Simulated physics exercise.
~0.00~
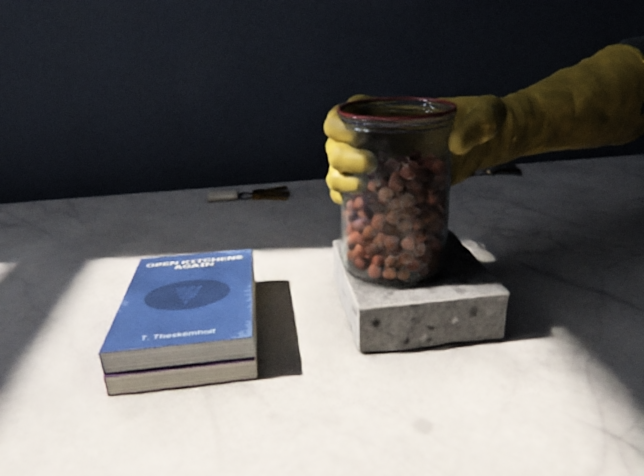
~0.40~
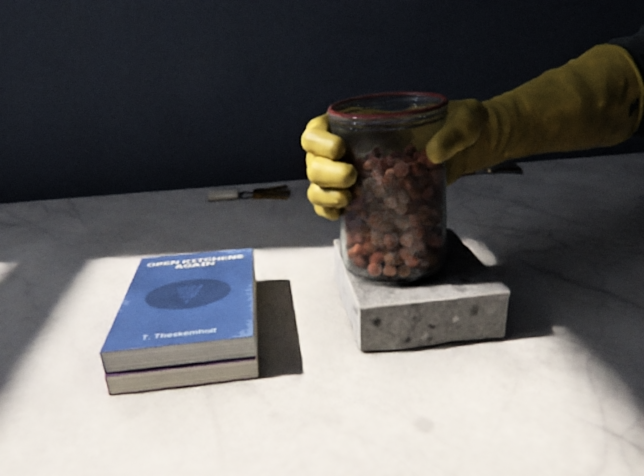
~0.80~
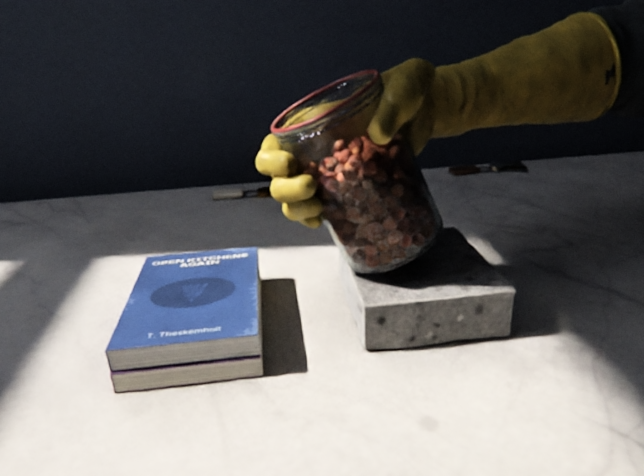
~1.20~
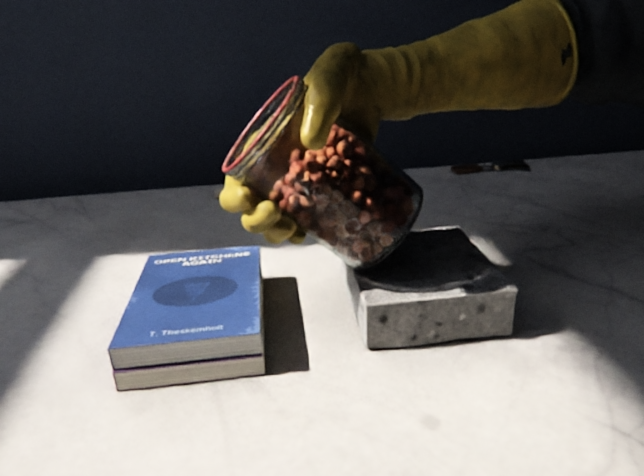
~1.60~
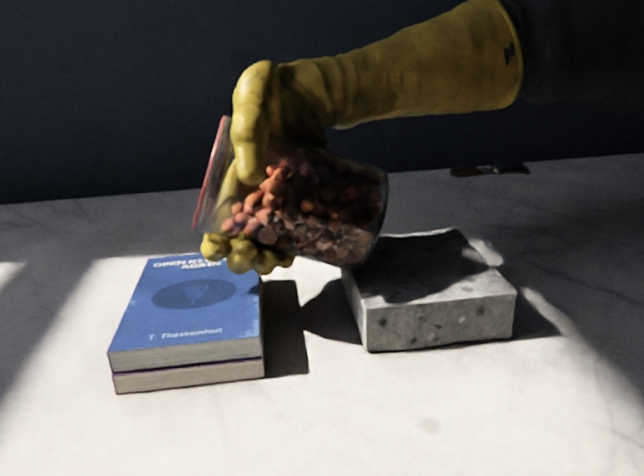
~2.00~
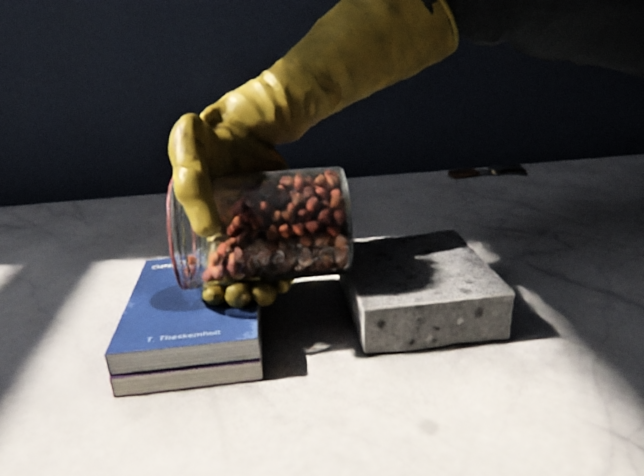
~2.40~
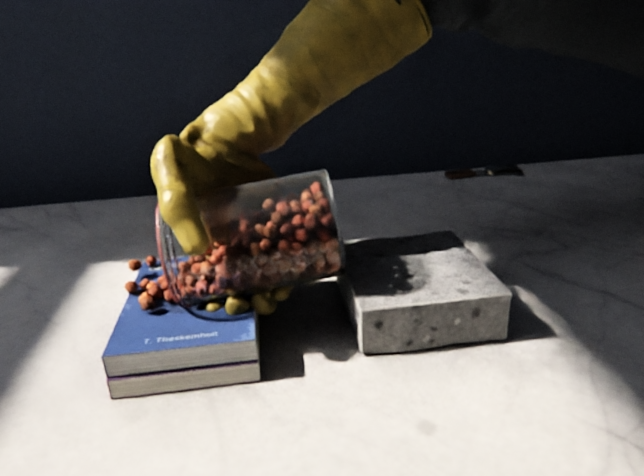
The clip opens on a sunlit pale surface, where a yellow-gloved hand grips an open clear jar of reddish-brown pellets standing on a speckled grey block, with two stacked books to the left, the upper one blue. The hand lifts the jar slightly and tips its mouth toward the left. It keeps carrying the jar left and off the block, leaning it further while the pellets stay inside. The jar turns fully onto its side over the books, its opening above the blue cover. Finally, it rests against the books, still held, as a small part of the pellets spills onto the cover.
